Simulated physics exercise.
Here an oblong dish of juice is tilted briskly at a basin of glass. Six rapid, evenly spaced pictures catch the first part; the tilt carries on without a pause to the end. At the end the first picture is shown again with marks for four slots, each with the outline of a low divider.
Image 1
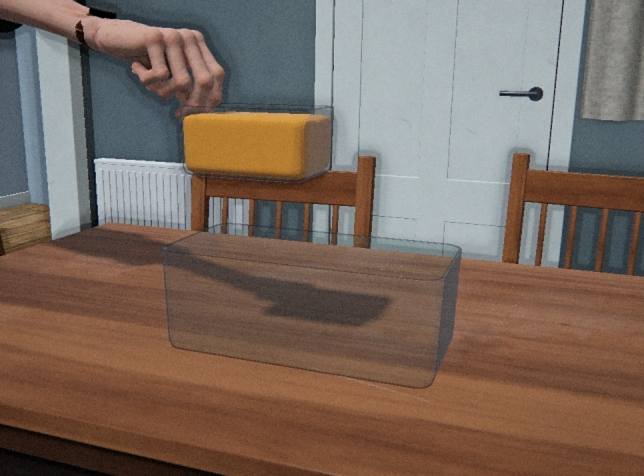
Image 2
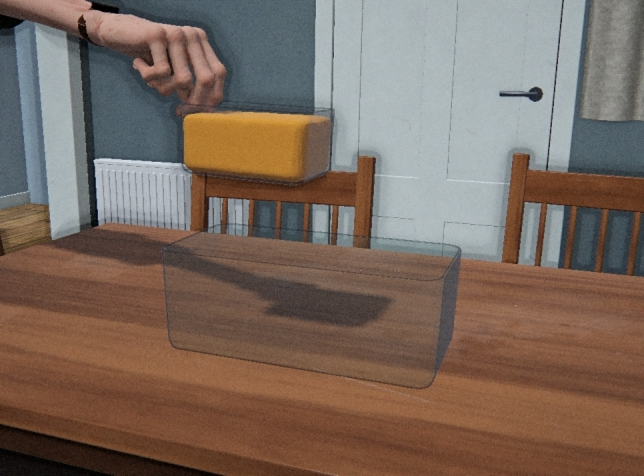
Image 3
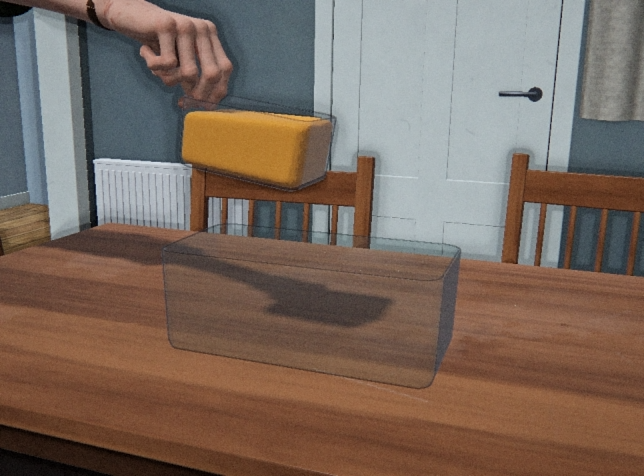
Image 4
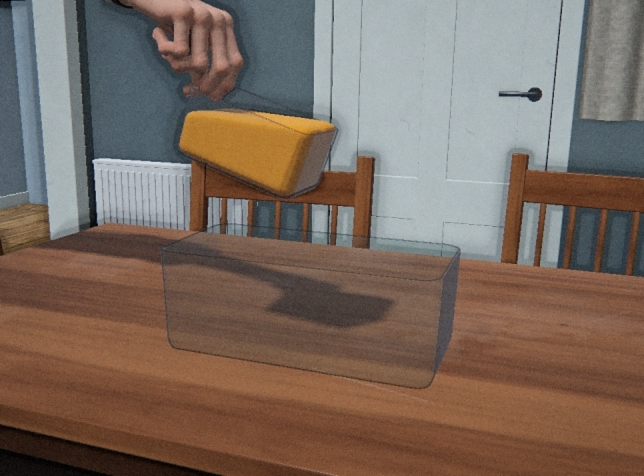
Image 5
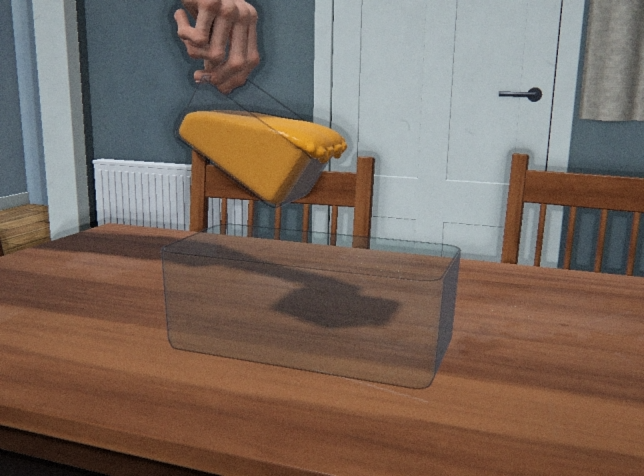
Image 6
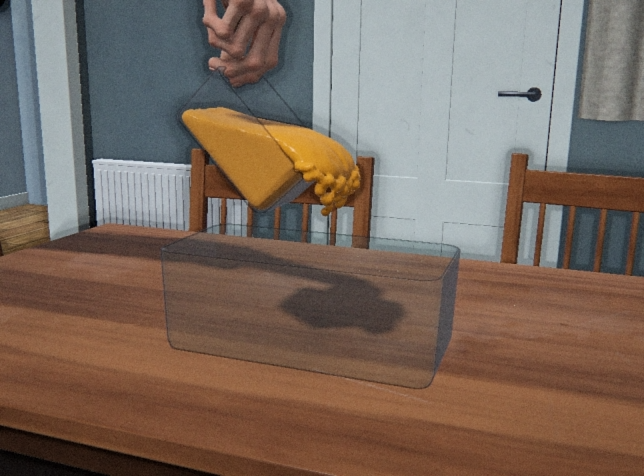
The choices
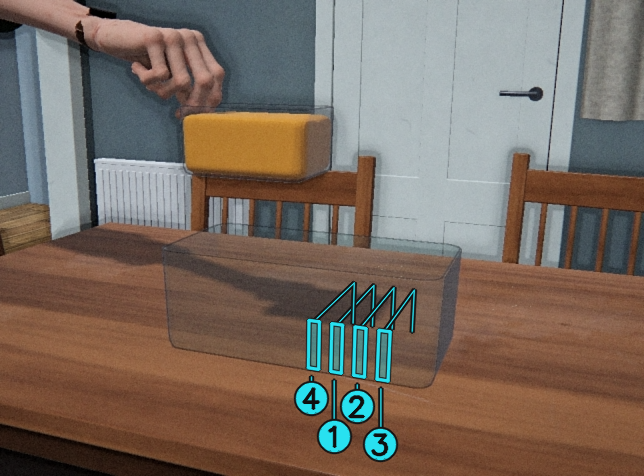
In a room with blue-grey walls, a pale door and a white radiator, a still view looks slightly down across a wooden table with two chairs behind it. A hand at upper left is above a clear oblong dish of orange juice, over an empty glass basin. The hand moves right as the dish tilts down rightward, slowly then faster, and juice bulges over its right lip in lumpy drops.
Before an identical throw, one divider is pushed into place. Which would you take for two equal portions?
Place 1.
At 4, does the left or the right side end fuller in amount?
The right side.
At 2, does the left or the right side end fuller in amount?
More ends on the left.
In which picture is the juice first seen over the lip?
Picture 4.
On the marked copy, 1 at (334, 380); 2 at (357, 384); 3 at (380, 388); 4 at (311, 376).
If 1 is chosen, about 51 % ends left of the wall and 45 % right of it; 4 % is lost outside.
If 2 is chosen, about 70 % ends left of the wall and 24 % right of it; 6 % is lost outside.
If 3 is chosen, about 88 % ends left of the wall and 5 % right of it; 7 % is lost outside.
If 4 is chosen, about 32 % ends left of the wall and 64 % right of it; 3 % is lost outside.
